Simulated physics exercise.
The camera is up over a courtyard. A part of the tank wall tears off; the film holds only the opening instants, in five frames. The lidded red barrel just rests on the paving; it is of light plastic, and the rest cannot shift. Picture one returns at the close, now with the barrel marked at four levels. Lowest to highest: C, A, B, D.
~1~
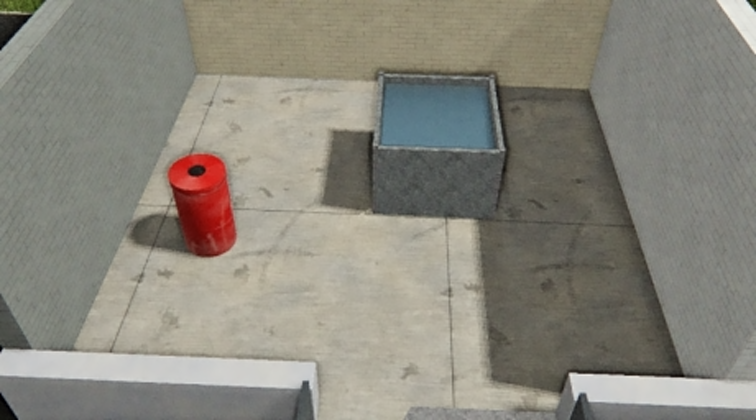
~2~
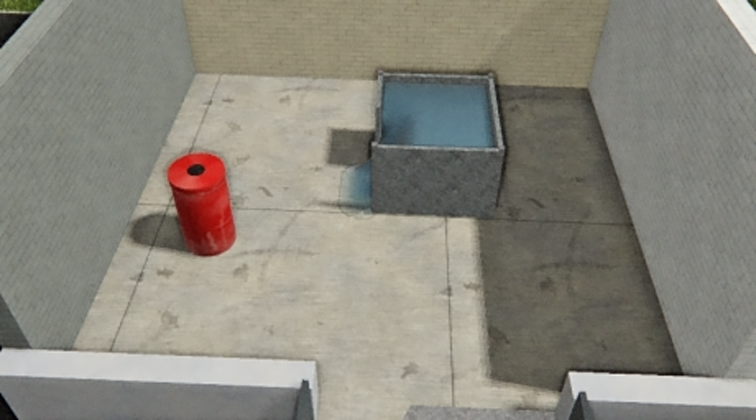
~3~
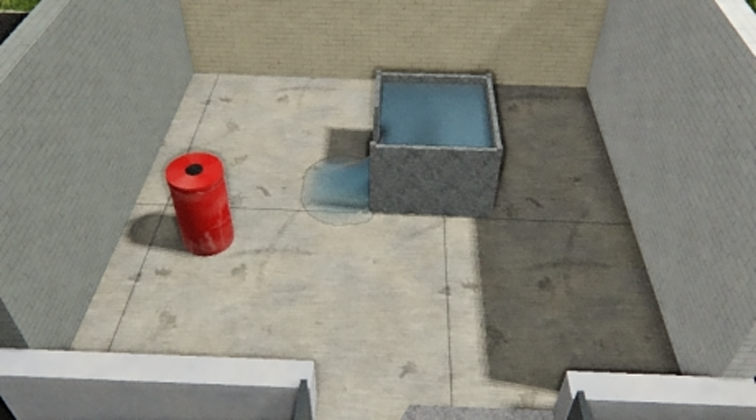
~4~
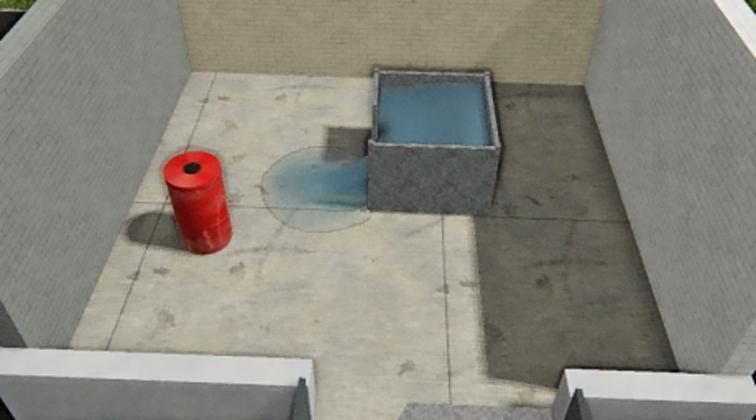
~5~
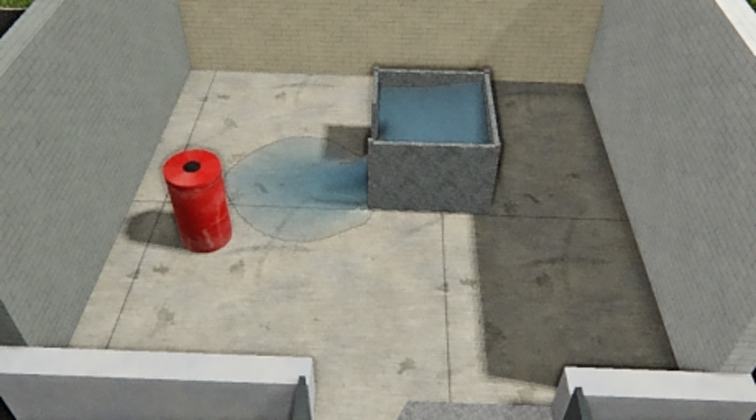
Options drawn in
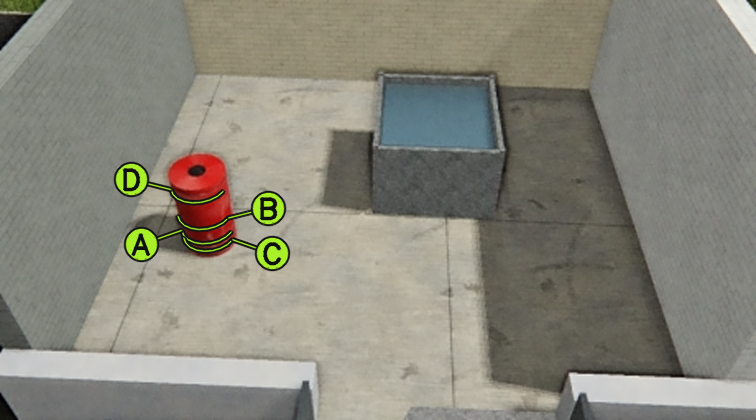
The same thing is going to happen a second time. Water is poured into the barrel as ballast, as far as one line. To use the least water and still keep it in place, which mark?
It is B.
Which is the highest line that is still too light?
Line A.
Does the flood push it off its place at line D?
No, that is safe.
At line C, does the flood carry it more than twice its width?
Yes, clearly.
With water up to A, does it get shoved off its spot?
Yes, it does.
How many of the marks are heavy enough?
Two of them.
In lime, A at (202, 243); B at (198, 229); C at (204, 251); D at (192, 202); from the bottom up C, A, B, D.
For line A, it is pushed about its own width away.
For line B, it does not move.
For line C, it is pushed about 4 times its own width away.
For line D, it does not move.
